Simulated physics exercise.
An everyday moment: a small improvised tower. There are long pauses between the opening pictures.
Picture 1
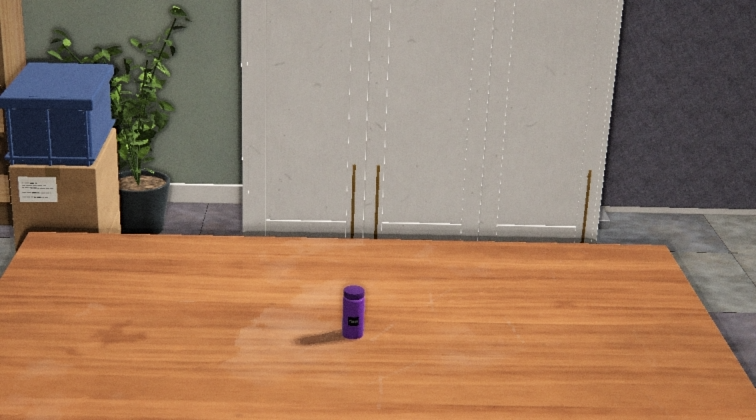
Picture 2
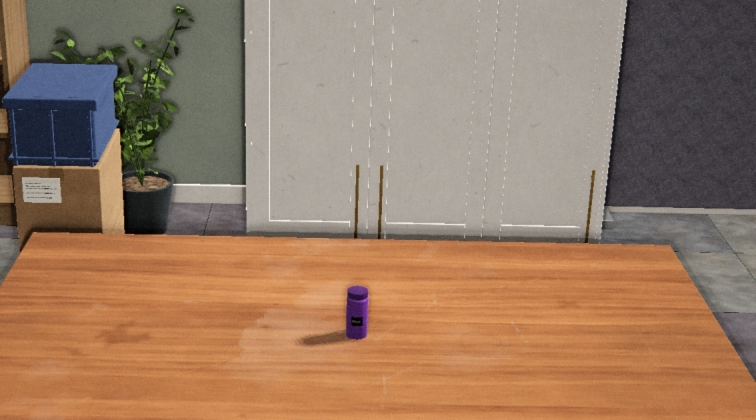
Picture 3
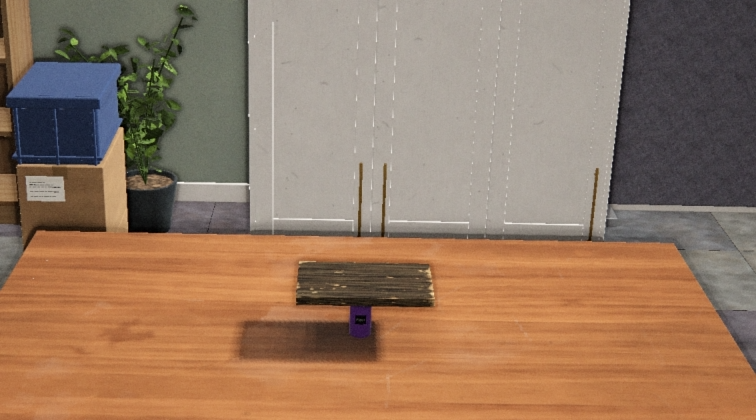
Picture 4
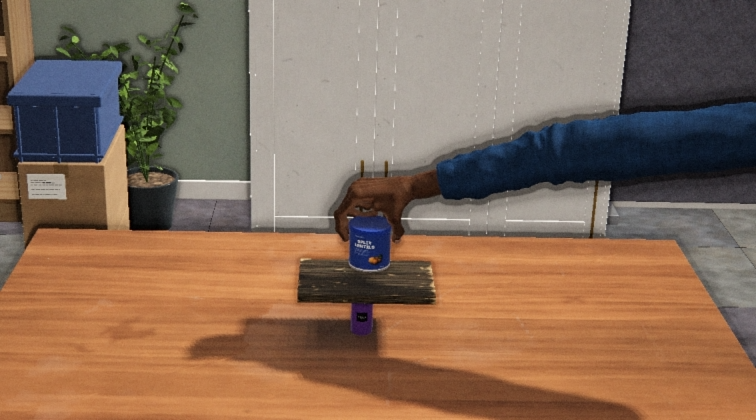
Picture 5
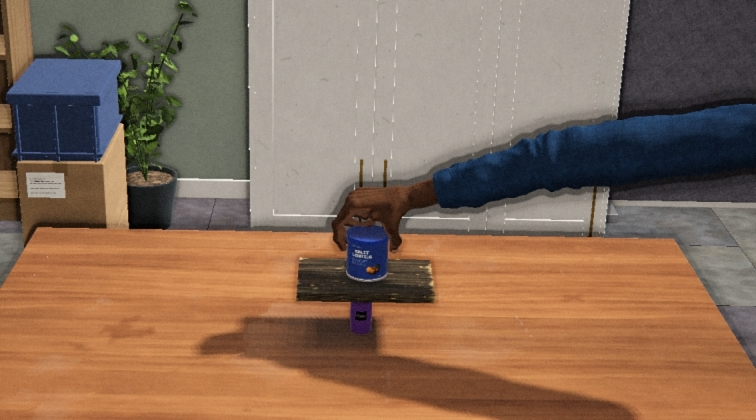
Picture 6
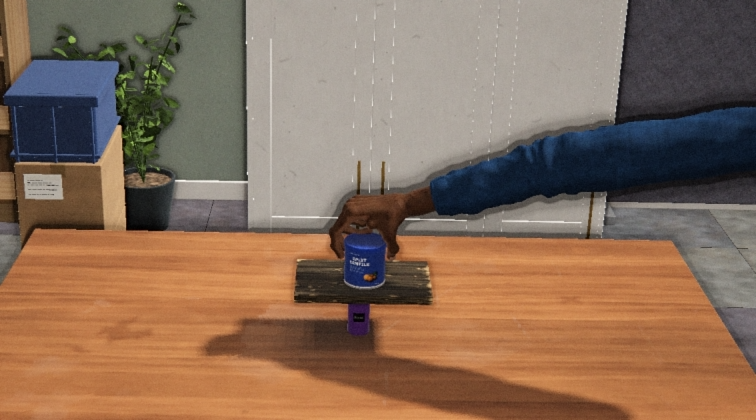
A dark wooden board appears on top of a small purple shaker standing on a wooden table, then a hand in a blue sleeve, reaching from the right, lowers a blue tin onto the board and keeps hold of it.
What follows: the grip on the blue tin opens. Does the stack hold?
Here the stack holds.
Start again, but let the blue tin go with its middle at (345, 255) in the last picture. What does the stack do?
Then it keeps its balance.
Then, 0.20 s later than the last frame, all is still.
Then, 0.40 s later than the last frame, blue tin resting near (365, 261).
When it is over, all 3 as before. End places, in pixels of the last picture, blue tin near (365, 261). The stack stays up.
